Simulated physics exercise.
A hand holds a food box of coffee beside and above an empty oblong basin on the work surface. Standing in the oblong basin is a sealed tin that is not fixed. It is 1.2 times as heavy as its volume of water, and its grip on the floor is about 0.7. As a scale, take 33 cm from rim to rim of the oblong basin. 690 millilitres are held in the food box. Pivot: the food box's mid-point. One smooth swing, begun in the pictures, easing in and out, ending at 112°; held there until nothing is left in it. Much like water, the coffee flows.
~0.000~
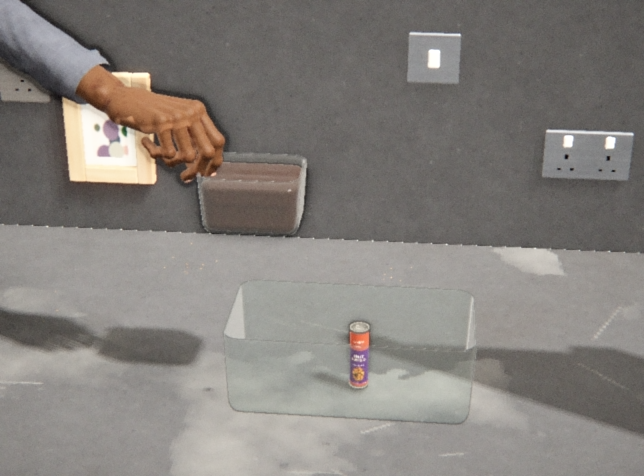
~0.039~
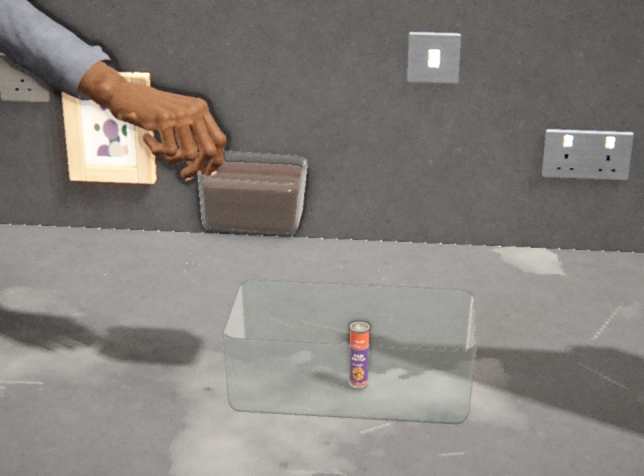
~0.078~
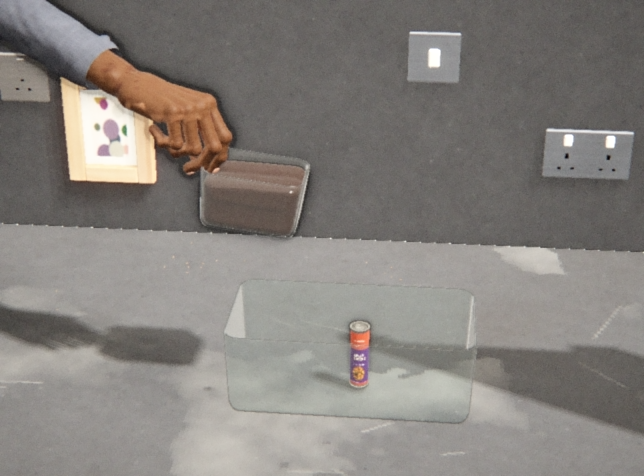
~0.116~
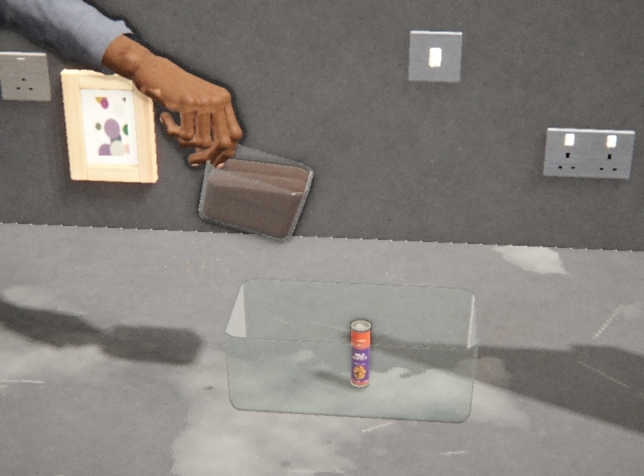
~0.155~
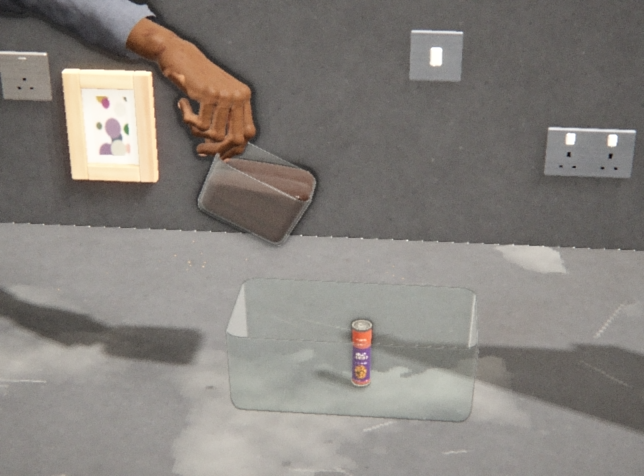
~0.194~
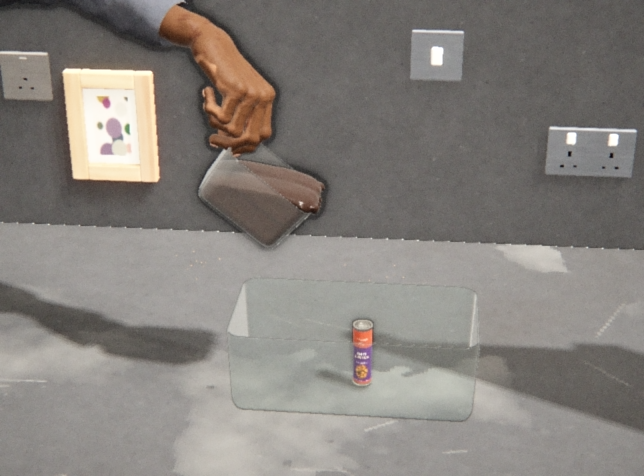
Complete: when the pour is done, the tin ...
... has tipped over.
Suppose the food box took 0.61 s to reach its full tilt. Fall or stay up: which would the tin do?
The tin tumbles.
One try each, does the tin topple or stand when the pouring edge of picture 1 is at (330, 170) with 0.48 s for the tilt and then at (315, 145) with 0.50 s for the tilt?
Trial 1 - tin stays standing; trial 2 - tin stays standing.
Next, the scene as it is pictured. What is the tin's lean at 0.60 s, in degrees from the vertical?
Lean: Around 0° from upright.
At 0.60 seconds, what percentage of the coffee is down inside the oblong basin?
Reading: Approx. 92 %.
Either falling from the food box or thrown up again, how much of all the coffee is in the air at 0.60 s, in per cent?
Near 6 per cent, I'd say.
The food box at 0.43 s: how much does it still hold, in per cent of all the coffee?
Roughly 16 %.
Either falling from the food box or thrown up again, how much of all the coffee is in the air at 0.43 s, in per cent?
Some 52 per cent, I reckon.
Then, 0.43 s in, the tilt is 109° and 15 per cent is still to pour; the tin stands where it began.
Then, 0.60 s in, the tilt is 112° and 1 per cent is still to pour; the tin stands 2 cm from where it began.
Then, 0.78 s in, the tilt is 112° and 0 per cent is still to pour; the tin leans 55°.
Then, 0.98 s in, the tilt is 112° and 0 per cent is still to pour; the tin lies on its side.
Finally, the tin lies on its side.
